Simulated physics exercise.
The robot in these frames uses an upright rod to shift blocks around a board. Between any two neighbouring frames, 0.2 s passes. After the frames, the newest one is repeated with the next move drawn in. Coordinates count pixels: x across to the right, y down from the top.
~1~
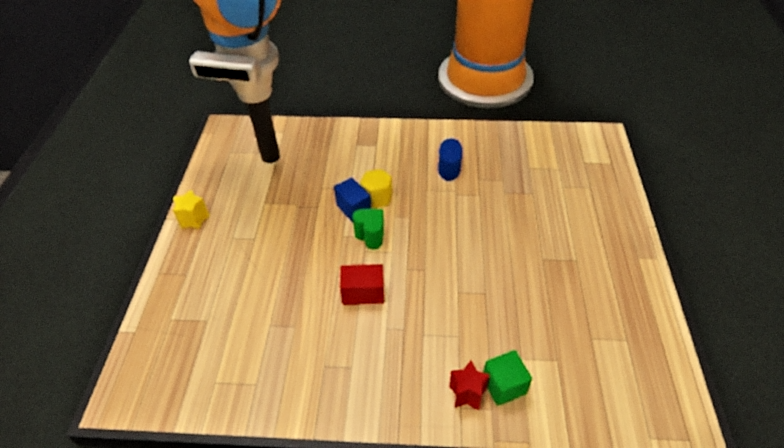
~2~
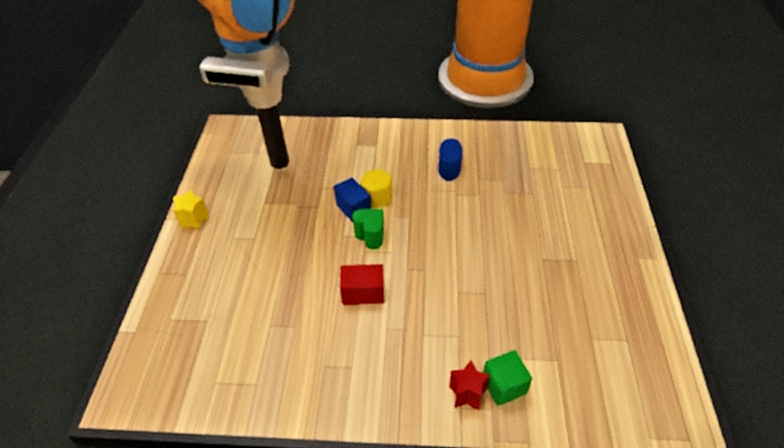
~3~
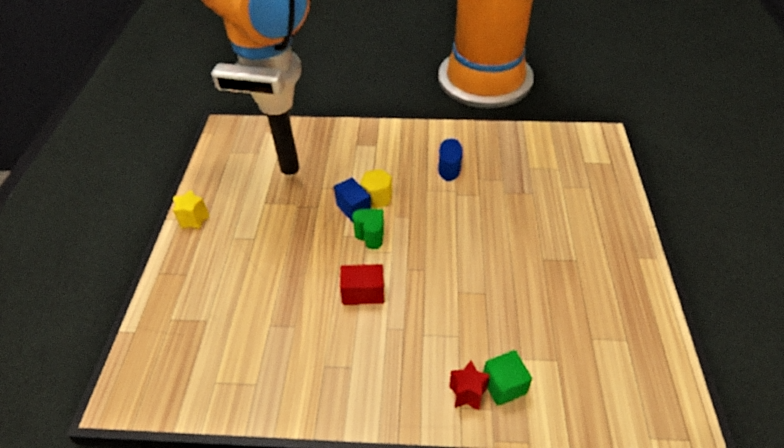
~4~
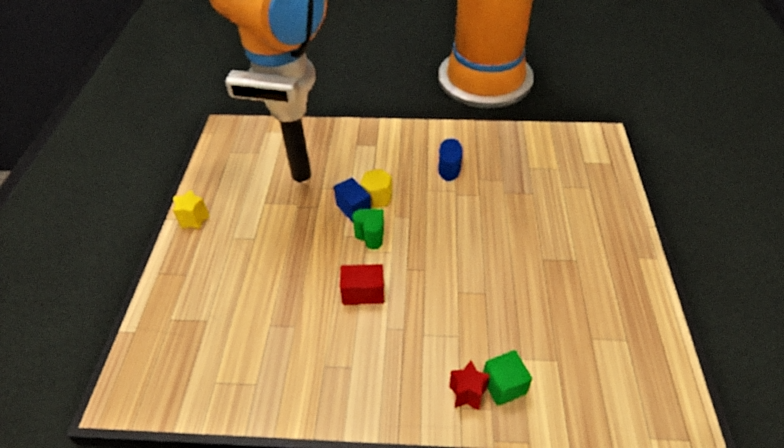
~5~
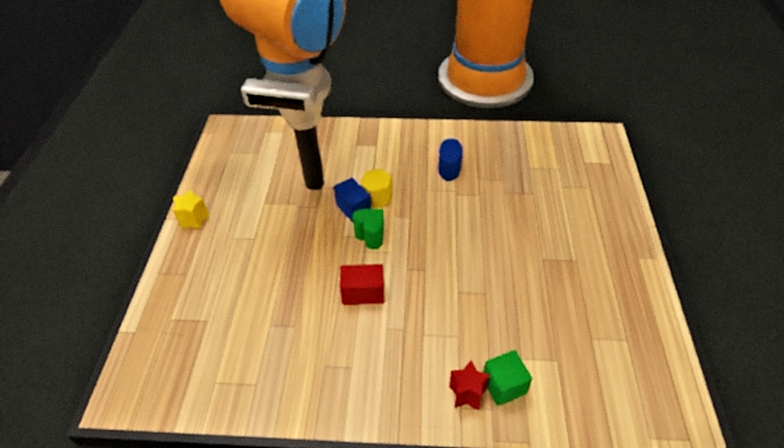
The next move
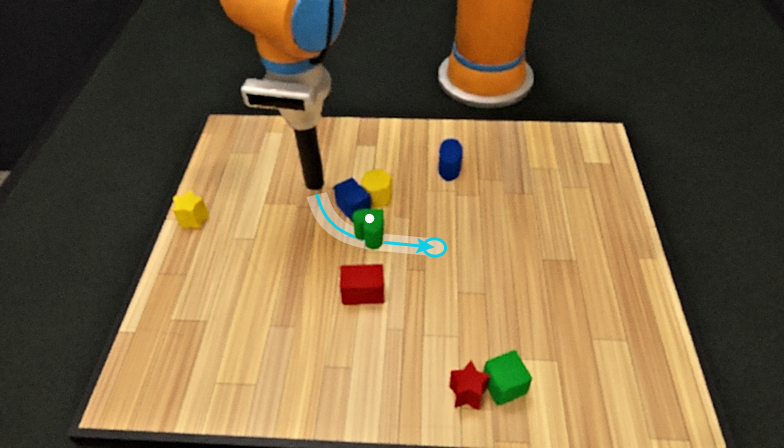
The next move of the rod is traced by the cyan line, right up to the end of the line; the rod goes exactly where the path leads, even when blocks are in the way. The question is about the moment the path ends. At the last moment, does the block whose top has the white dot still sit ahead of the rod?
Final answer: Yes.
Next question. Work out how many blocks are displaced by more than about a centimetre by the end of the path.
I'd put the number at one.
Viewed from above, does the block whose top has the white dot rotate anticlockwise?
Answer: Yes.
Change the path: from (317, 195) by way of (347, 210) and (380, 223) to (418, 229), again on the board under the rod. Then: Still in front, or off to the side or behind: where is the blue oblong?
The block sits ahead of the rod.
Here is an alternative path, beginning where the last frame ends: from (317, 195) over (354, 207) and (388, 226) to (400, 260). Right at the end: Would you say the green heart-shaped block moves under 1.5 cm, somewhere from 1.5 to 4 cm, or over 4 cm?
Once the path ends, it will sit 1.5 to 4 cm from where it is now.
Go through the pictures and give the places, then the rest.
The first picture shows rod tip (271, 158); block tops, blue oblong (352, 191); green heart-shaped block (370, 219).
The second picture shows rod (280, 163); blocks unchanged.
The third picture shows rod (290, 169); blocks unchanged.
The fourth picture shows rod (302, 176); blocks unchanged.
The fifth picture shows rod (315, 184); blue oblong (352, 191); green heart-shaped block (370, 219).
Path on the board, from (317, 195) through (336, 227) and (382, 242) to (435, 247); the dot is on the green heart-shaped block.
On the path given first. One third of the way, rod (335, 217); nothing pushed yet.
Two thirds of the way, rod (382, 232); green heart-shaped block (411, 224), turned 15° anticlockwise.
At the end, rod (435, 237); blue oblong in place; green heart-shaped block (464, 223), turned 45° anticlockwise.
